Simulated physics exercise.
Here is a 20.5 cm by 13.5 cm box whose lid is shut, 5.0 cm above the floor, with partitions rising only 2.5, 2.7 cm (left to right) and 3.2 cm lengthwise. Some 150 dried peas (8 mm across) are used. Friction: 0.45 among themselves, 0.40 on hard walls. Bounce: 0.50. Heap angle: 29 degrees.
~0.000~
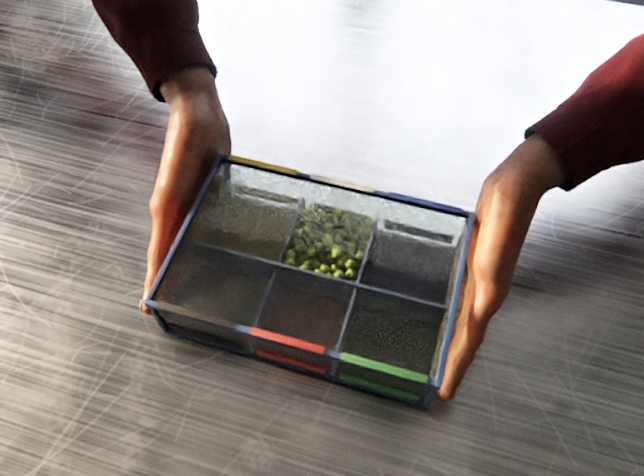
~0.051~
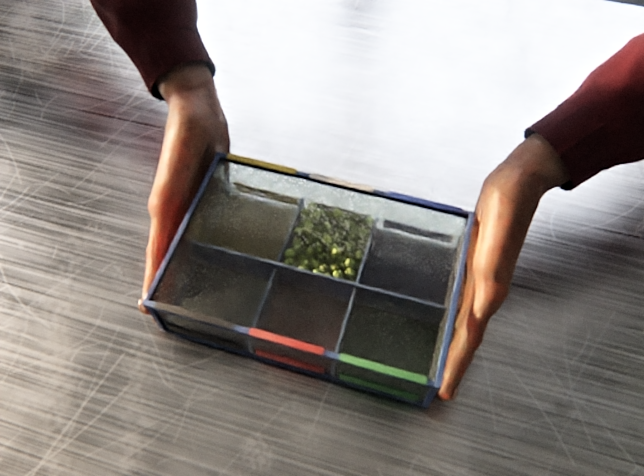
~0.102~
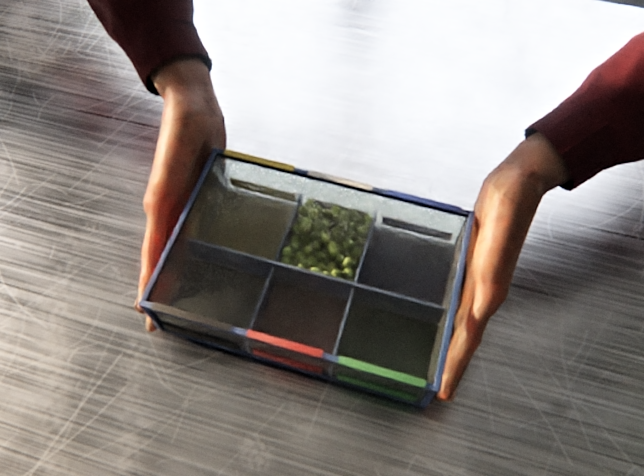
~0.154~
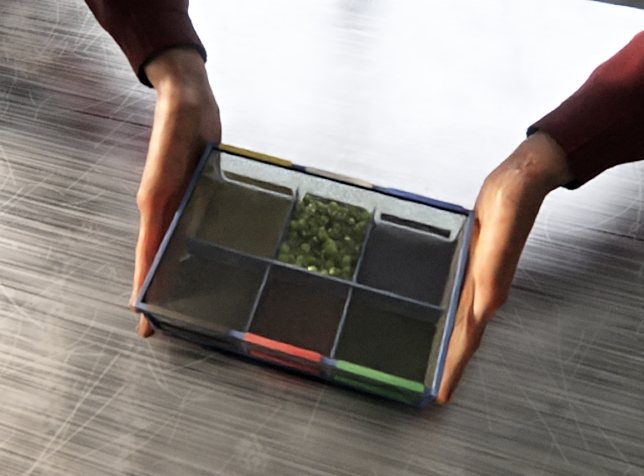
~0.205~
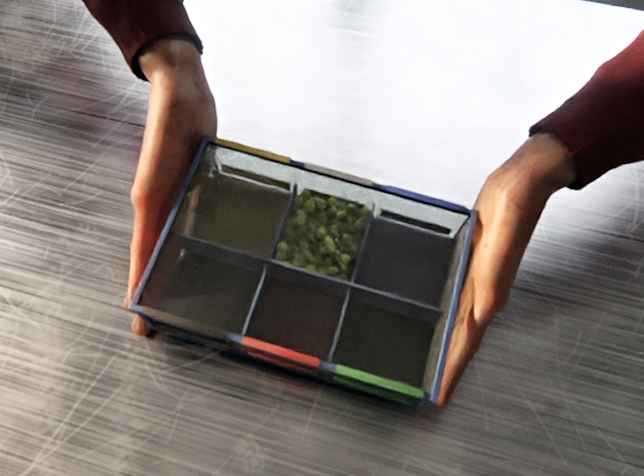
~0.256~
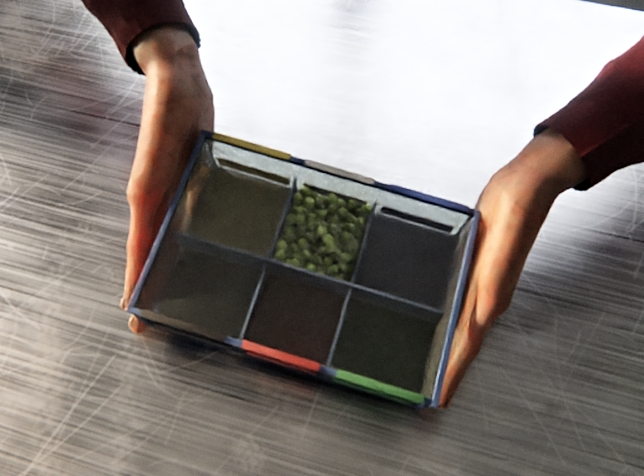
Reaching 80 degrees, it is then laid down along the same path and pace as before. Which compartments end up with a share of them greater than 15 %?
Red: Not greater. Blue: Not greater. Green: Greater. Yellow: Not greater. White: Greater. Black: Not greater.
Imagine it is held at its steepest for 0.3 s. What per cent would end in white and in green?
In per cent: White 50; green 50.
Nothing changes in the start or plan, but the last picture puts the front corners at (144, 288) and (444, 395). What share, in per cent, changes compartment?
Roughly 45 per cent.
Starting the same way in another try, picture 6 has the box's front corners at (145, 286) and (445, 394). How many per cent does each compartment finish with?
By the end, red has 0%, blue has 20%, green has 20%, yellow has 0%, white has 60% and black has 0%.
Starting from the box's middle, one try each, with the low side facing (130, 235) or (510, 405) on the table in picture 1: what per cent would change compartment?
That would be close to 45 per cent, then close to 40 per cent.
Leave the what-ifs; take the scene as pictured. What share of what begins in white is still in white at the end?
About 50 per cent.
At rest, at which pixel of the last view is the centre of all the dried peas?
Centre at rest: Approx. (342, 294) px.
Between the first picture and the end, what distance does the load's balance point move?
Some 6.0 cm.
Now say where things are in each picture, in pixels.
Box tilt 0 degrees, front corners at (151, 301) and (436, 381); white 100 %, in the first frame.
Box tilt 1 degrees, front corners at (150, 302) and (435, 382), in the second frame.
Box tilt 3 degrees, front corners at (146, 302) and (434, 385), in the third frame.
Box tilt 6 degrees, front corners at (142, 304) and (433, 390), lowest corner right front, in the fourth frame.
Box tilt 10 degrees, front corners at (137, 306) and (432, 395), lowest corner right front, in the fifth frame.
Box tilt 13 degrees, front corners at (135, 308) and (432, 400), lowest corner right front; white 100 %. The box's pace is about 65 degrees a second, in the sixth frame.
Then, at 1.34 s, tilt 80 degrees; blue 5 %, green 10 %, white 85 %.
Then, at 2.07 s, tilt 36 degrees; red 5 %, green 45 %, white 50 %.
After 2.82 s, tilt 0 degrees; red 5 %, green 45 %, white 50 %.
In the end, at 3.6 s, red 5 %, blue 0 %, green 45 %, yellow 0 %, white 50 %, black 0 %.
